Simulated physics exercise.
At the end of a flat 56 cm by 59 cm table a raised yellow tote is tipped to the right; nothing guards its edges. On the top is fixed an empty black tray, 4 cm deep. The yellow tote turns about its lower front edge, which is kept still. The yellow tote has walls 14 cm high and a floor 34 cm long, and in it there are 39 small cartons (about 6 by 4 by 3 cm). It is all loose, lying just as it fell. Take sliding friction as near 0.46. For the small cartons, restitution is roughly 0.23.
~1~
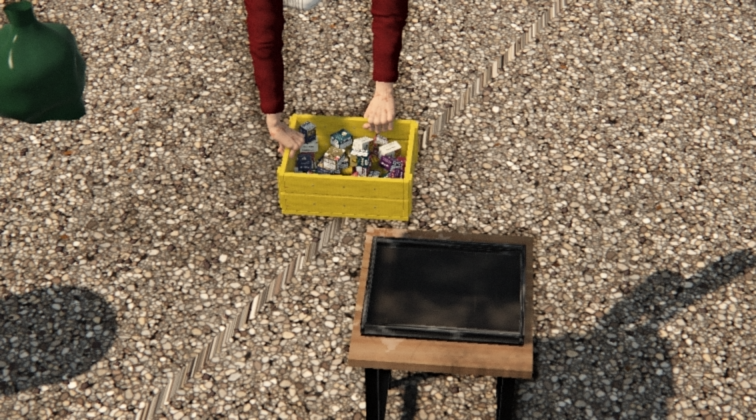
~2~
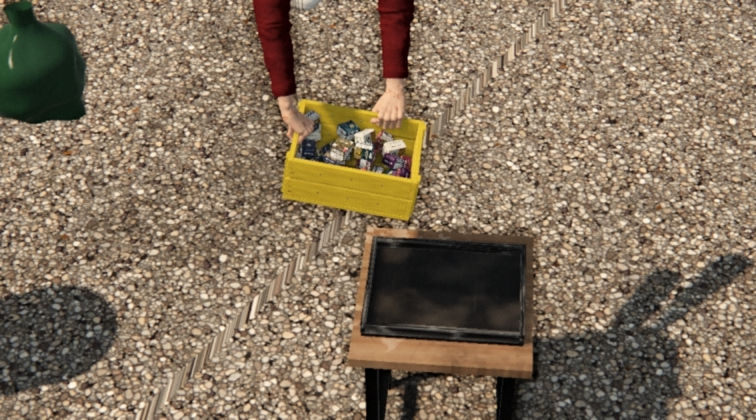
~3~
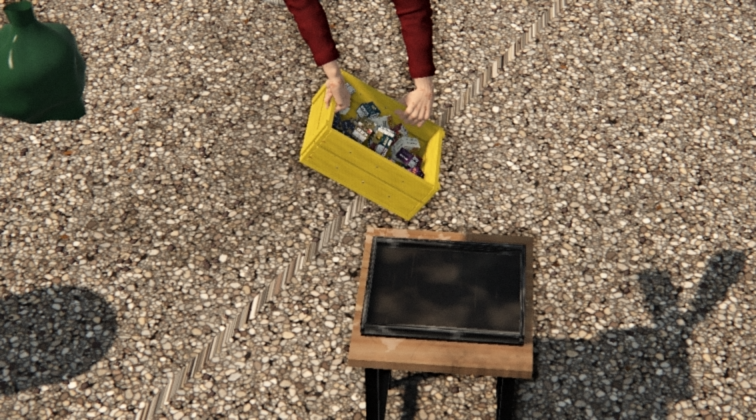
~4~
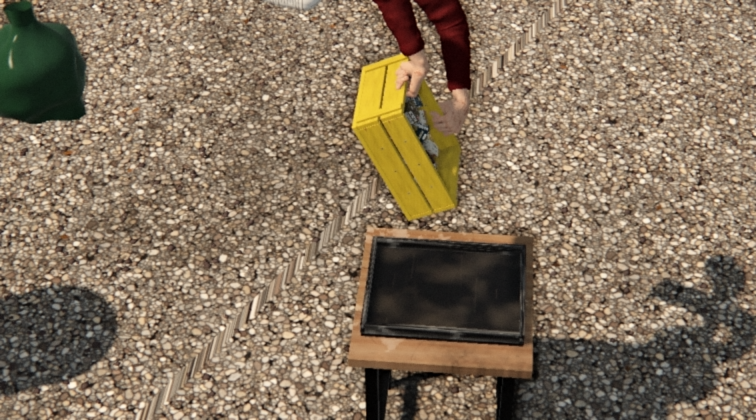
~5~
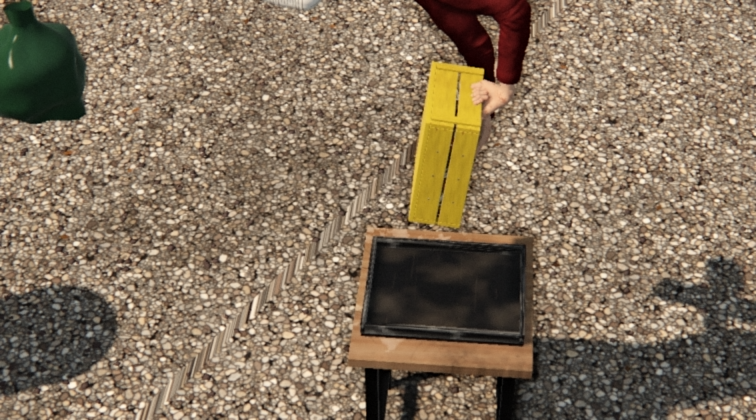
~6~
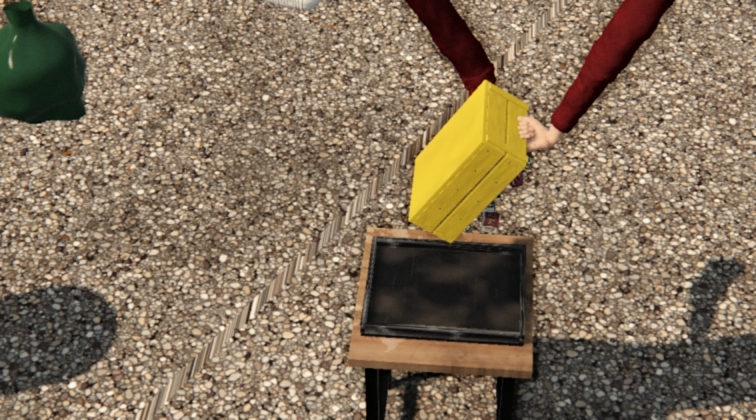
The clip opens on two red-sleeved arms holding a yellow tote of small cartons over a pebbly surface, behind a black tray. The hands tip the tote steadily to the right, up onto its side, then turn it past upright until its underside shows and a few cartons appear beneath it.
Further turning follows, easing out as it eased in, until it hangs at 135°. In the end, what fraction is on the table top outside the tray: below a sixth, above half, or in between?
The table top outside the tray gets not even a sixth of the load.
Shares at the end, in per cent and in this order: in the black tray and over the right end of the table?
Shares, in order: About 40 percent and 60 percent.
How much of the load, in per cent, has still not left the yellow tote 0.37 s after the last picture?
Roughly 0 per cent is still inside.
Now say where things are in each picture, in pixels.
In the first picture (places track the rim corner closest to us here), yellow tote (404, 180); black tray (520, 333); tipped 0°; all still inside.
Yellow tote (413, 181); tipped 10°, in the second picture.
Yellow tote (434, 187); tipped 33°, in the third picture.
Yellow tote (454, 203); tipped 65°, in the fourth picture.
Yellow tote (460, 224); tipped 97°, in the fifth picture.
Yellow tote (454, 239); black tray (520, 333); tipped 122°; 10 out, in the sixth picture.
Then, 0.17 s after the last picture, tilt 135°; 3 still in the yellow tote, 1 in the black tray, 10 on the table top outside the tray and 25 in the air.
Then, 0.37 s after the last picture, tilt 135°; 13 in the black tray, 1 on the table top outside the tray, 24 over the right end of the table and 1 in the air.
Then, 0.65 s after the last picture, tilt 135°; 15 in the black tray and 24 over the right end of the table.
When it is over (1.02 s after the last picture), 15 in the black tray and 24 over the right end of the table. Asked share, 0 of 39, 0 per cent.
